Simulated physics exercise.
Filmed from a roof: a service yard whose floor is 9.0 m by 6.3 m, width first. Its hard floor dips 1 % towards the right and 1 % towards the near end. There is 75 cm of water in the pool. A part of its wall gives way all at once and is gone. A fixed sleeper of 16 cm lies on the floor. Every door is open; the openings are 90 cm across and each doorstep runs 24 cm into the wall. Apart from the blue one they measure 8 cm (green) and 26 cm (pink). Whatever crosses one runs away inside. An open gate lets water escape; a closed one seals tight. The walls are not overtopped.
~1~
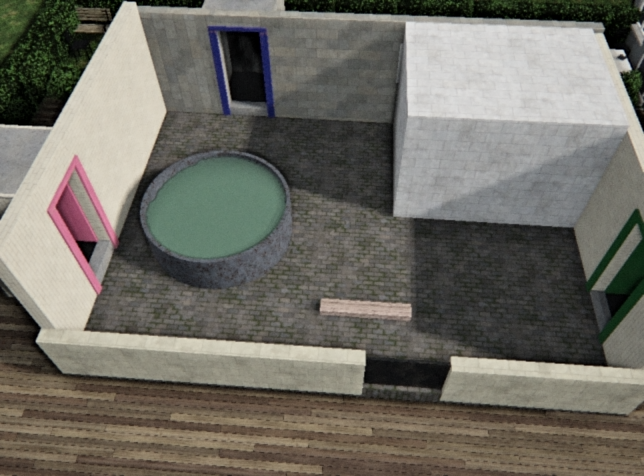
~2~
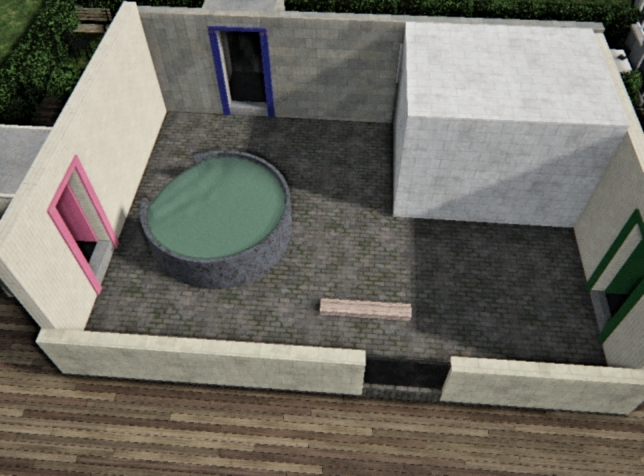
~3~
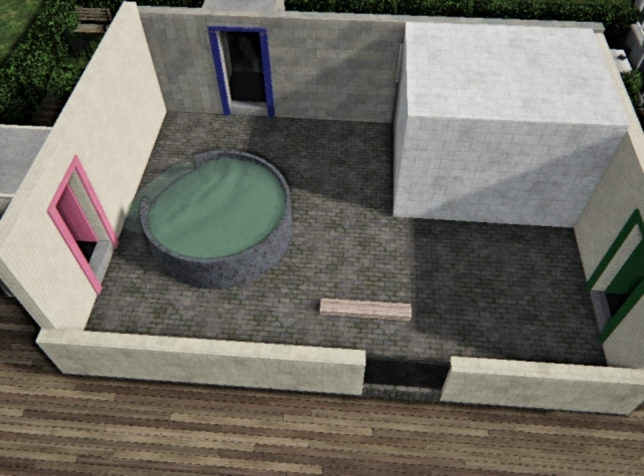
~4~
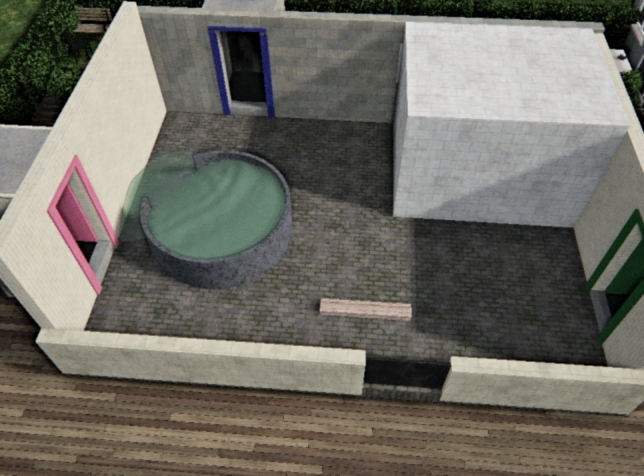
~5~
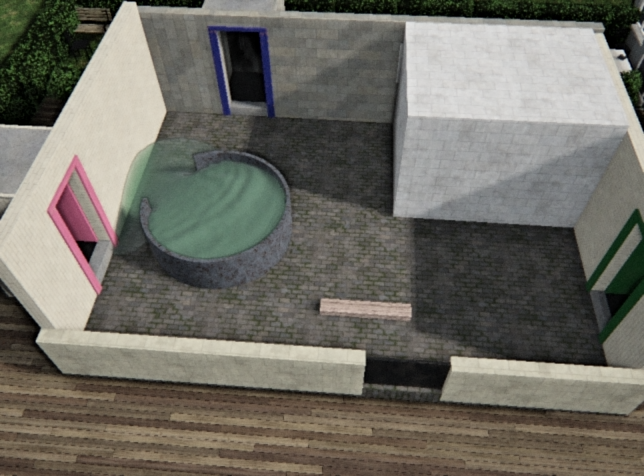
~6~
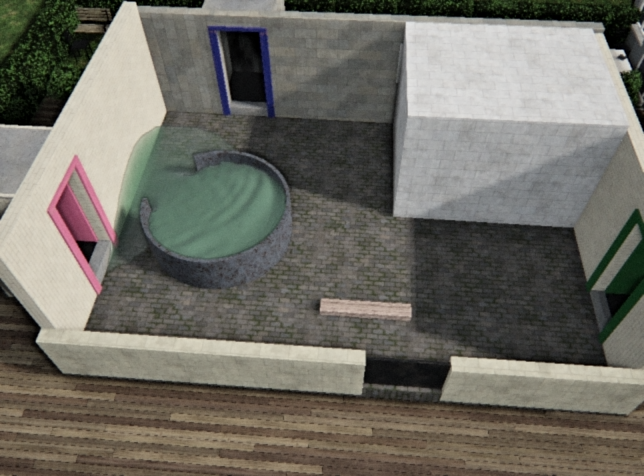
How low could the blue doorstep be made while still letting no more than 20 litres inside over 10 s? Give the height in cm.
Some 18 cm above the ground.
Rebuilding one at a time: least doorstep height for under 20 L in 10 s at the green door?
About 11.0 cm at green.
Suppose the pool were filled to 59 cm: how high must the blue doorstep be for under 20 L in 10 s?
Some 13.0 cm.
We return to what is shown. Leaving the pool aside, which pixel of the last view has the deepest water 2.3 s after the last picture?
Near (165, 116).
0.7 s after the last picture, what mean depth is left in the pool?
Roughly 53 cm on average.
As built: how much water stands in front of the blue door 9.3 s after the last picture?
Some 7.0 cm.
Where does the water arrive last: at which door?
The green one.
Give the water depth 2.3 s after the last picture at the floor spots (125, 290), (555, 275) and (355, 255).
About 6, 0 and 0 cm.
Then, 0.7 s after the last picture water covers 15 % of the floor, deepest (56 cm) near (133, 201); it has not reached the blue door.
Then, 2.3 s after the last picture water covers 45 % of the floor, deepest (41 cm) near (165, 116); 23 cm at the blue door, 3 litres in over its 22 cm doorstep.
Then, 9.3 s after the last picture water covers 95 % of the floor, deepest (20 cm) near (604, 392); 7 cm at the blue door, 6 litres in over its 22 cm doorstep.
At the blue door as built, the water peaked near 24 cm, 2.1 s after the last picture.
With a doorstep of 14.5 cm, 41 litres would have come in within the 10 s; with 19.5 cm, 12 litres. So under 20 litres takes about 18 cm.
